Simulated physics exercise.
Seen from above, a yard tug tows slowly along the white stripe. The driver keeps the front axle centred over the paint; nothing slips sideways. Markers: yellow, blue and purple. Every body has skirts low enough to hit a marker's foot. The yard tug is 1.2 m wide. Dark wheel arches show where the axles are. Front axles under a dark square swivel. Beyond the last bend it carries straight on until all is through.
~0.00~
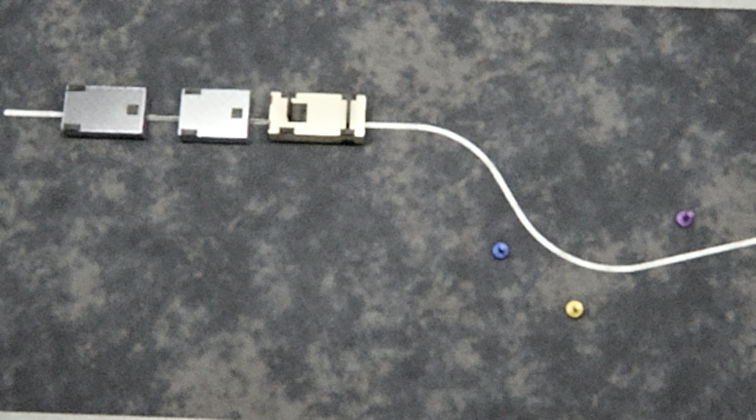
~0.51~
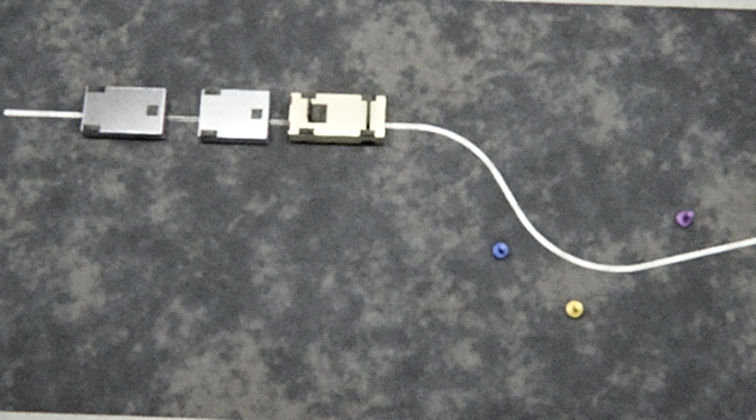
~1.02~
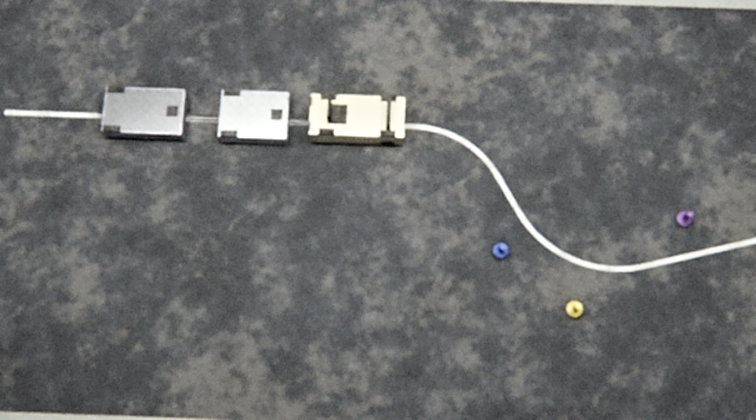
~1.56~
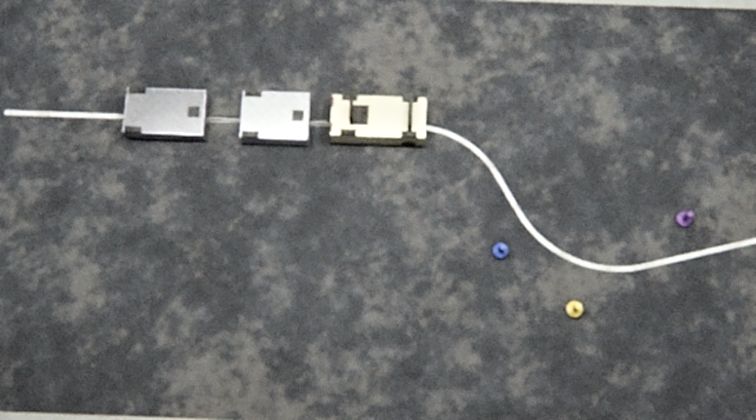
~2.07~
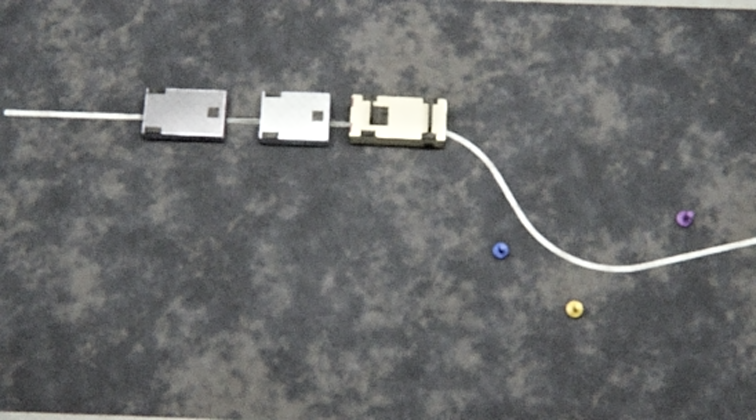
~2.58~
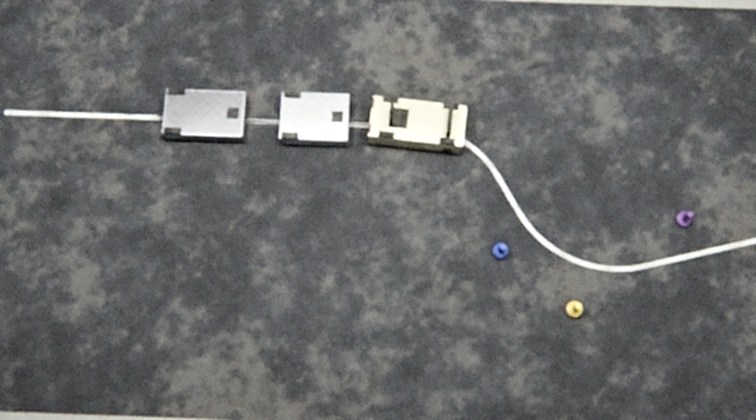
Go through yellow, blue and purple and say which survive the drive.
Yellow stays untouched, blue escapes, purple gets struck.
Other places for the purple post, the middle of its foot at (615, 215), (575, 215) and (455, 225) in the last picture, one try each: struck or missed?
First hit, second struck, third missed.
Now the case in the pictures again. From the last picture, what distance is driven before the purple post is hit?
After some 11.5 m.
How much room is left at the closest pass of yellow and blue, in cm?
Yellow 40, blue 25.
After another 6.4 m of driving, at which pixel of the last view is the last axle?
Around (380, 127).
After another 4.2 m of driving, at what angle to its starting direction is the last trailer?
Some 0°.
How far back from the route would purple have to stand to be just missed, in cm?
About: Purple 25.
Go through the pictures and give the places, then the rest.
Nose (359, 116); last axle (74, 108); still straight; yellow (575, 309), blue (501, 250), purple (686, 218); 2 trailers, in the first picture.
Nose (379, 116); last axle (94, 108); still straight, in the second picture.
Nose (399, 117); last axle (114, 109); still straight, in the third picture.
Nose (420, 118); last axle (135, 110); still straight, in the fourth picture.
Nose (440, 119); last axle (155, 110); turned 1°, in the fifth picture.
Nose (460, 125); last axle (174, 111); turned 5°; yellow (575, 309), blue (501, 250), purple (686, 218), in the sixth picture.
After 7.5 s, the last axle is at (352, 121) of the last picture, 10 cm off the line; yellow has been passed with 40 cm to spare.
After 8.5 s, the last axle is at (386, 129) of the last picture, 35 cm off the line; blue has been passed with 25 cm to spare.
After 13.1 s, the last axle is at (530, 208) of the last picture, 15 cm off the line; the first trailer has hit purple.
After 19.4 s, the last axle is out of the picture, 15 cm off the line; 1 of 3 struck in all.
